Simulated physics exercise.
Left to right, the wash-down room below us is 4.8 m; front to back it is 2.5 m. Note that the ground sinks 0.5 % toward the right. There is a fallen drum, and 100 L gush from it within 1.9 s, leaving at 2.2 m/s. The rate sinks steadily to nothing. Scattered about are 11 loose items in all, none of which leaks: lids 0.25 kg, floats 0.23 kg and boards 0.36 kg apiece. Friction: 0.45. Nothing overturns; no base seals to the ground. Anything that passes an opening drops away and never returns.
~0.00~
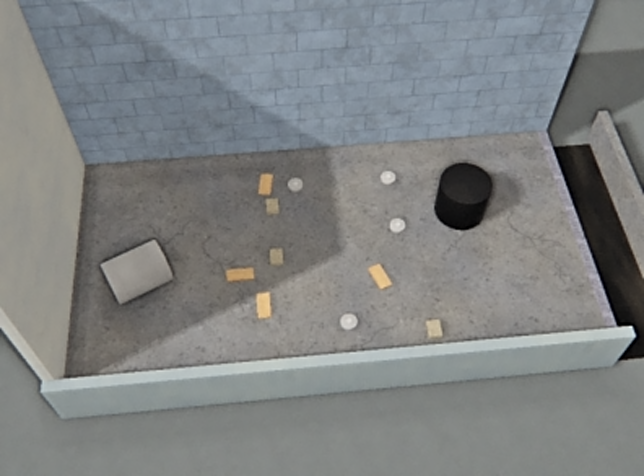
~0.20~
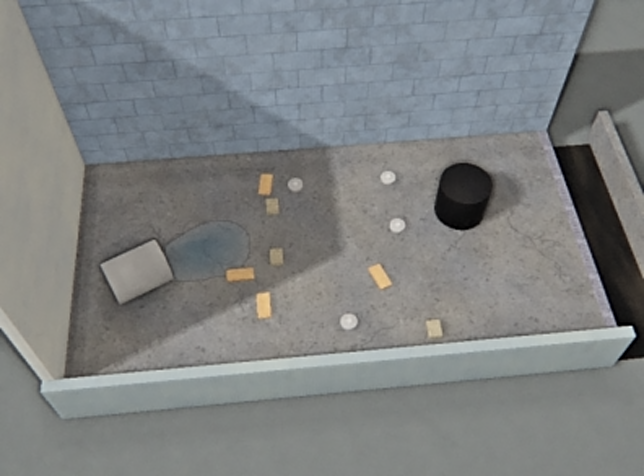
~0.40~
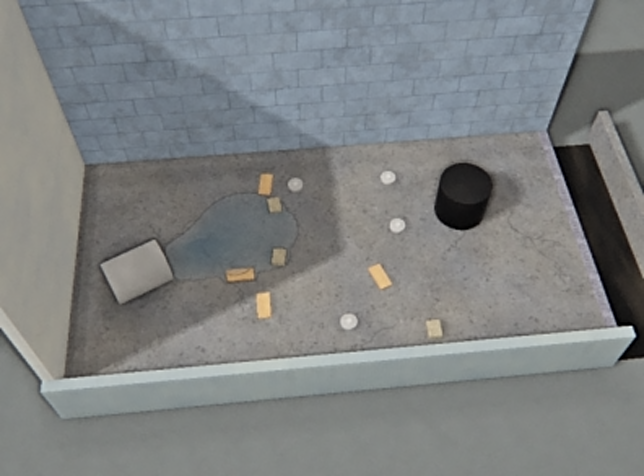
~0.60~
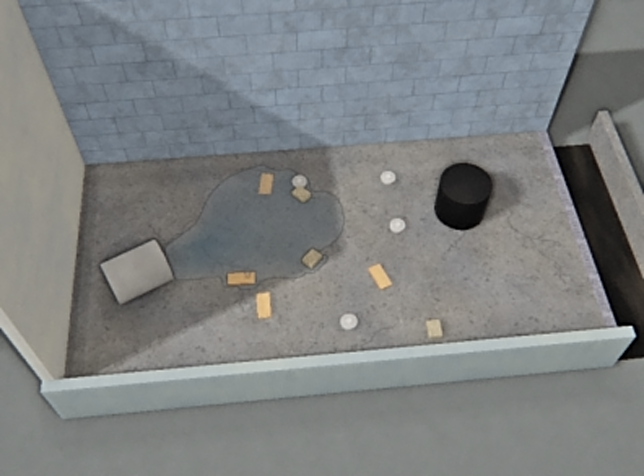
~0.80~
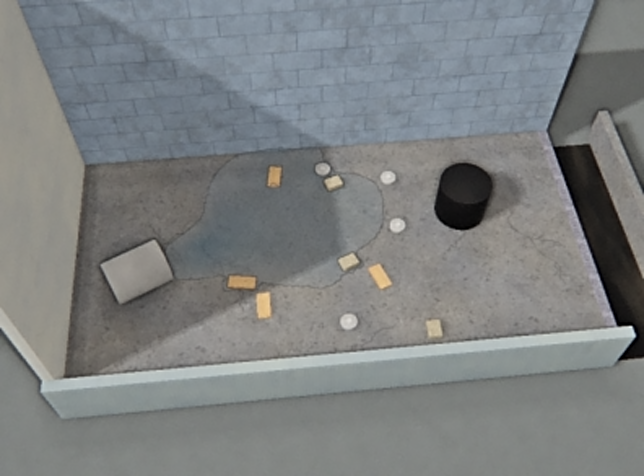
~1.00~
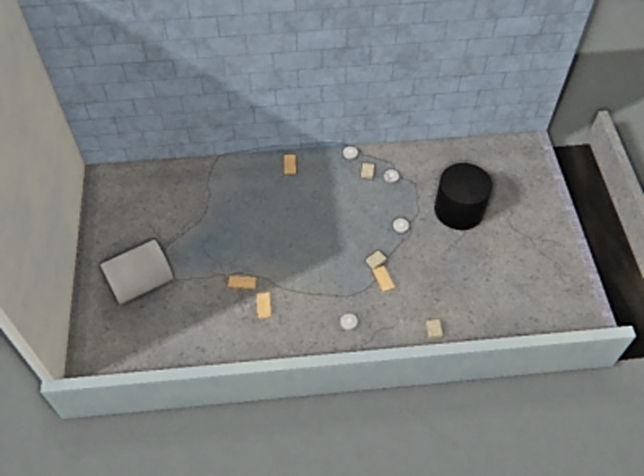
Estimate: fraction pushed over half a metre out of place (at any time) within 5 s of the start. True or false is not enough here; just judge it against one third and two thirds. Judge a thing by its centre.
It lies between the two marks.
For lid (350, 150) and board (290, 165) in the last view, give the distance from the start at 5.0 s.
Going in turn, one is gone out and the other is gone out.
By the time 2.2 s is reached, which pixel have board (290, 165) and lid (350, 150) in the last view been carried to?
Roughly (446, 156), then roughly (531, 141).
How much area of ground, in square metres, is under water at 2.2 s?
My estimate is roughly 4.5 m2.
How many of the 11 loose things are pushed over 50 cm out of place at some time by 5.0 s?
So the count comes to 7.
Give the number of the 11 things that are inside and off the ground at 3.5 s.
0 at that moment.
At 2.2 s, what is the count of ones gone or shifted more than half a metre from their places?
Tally: 7.
After 1.4 s 5 of 11 are over 50 cm from their spots; 3 afloat.
After 2.2 s 7 of 11 are over 50 cm from their spots; 4 afloat.
After 3.5 s 7 of 11 are over 50 cm from their spots; 0 afloat.
After 5.0 s 7 of 11 are over 50 cm from their spots, and 7 have been at some point; 0 afloat.
